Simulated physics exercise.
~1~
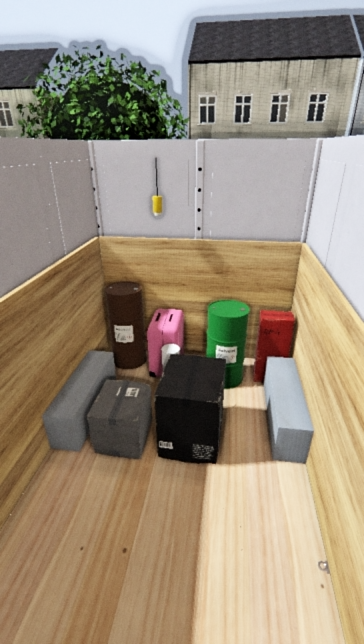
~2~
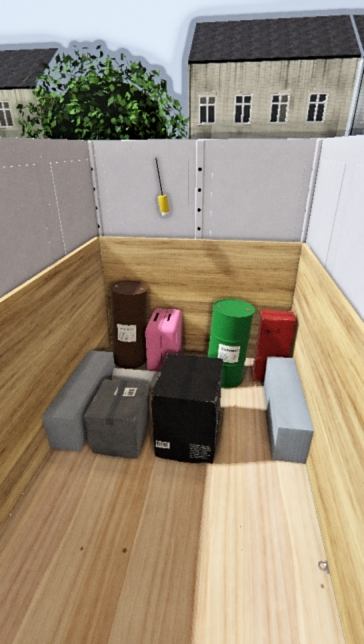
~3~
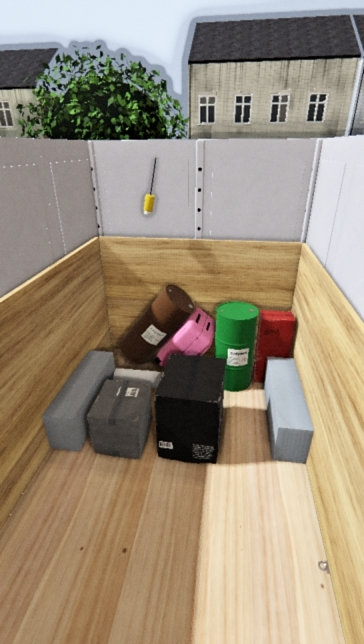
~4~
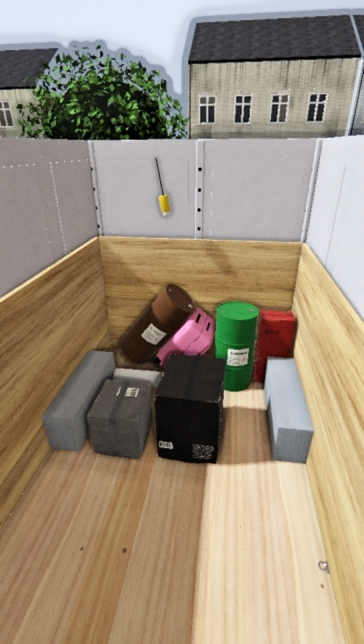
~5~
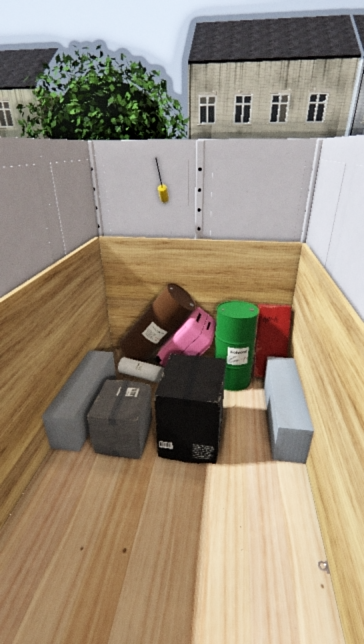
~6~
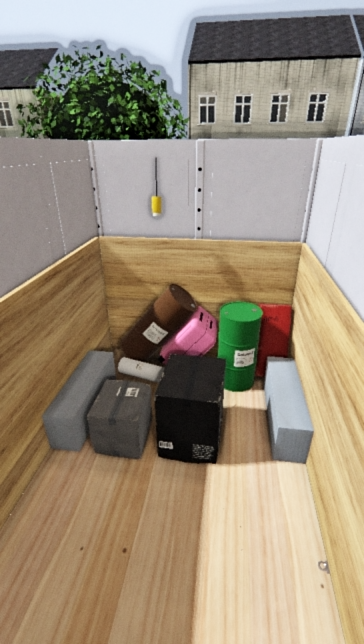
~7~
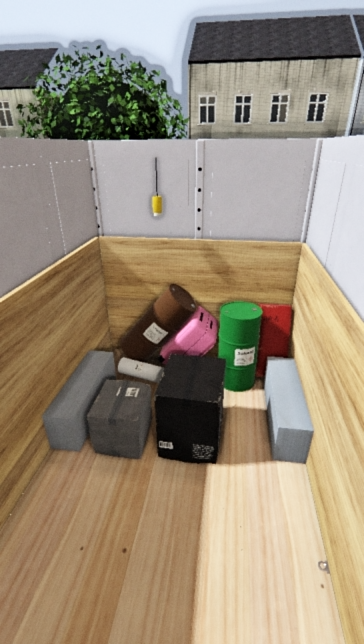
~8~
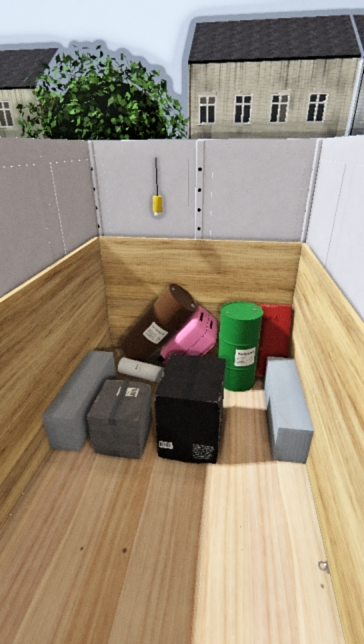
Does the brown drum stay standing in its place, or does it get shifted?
The brown drum gets shifted. It tips over to the right and ends up leaning against the pink case.
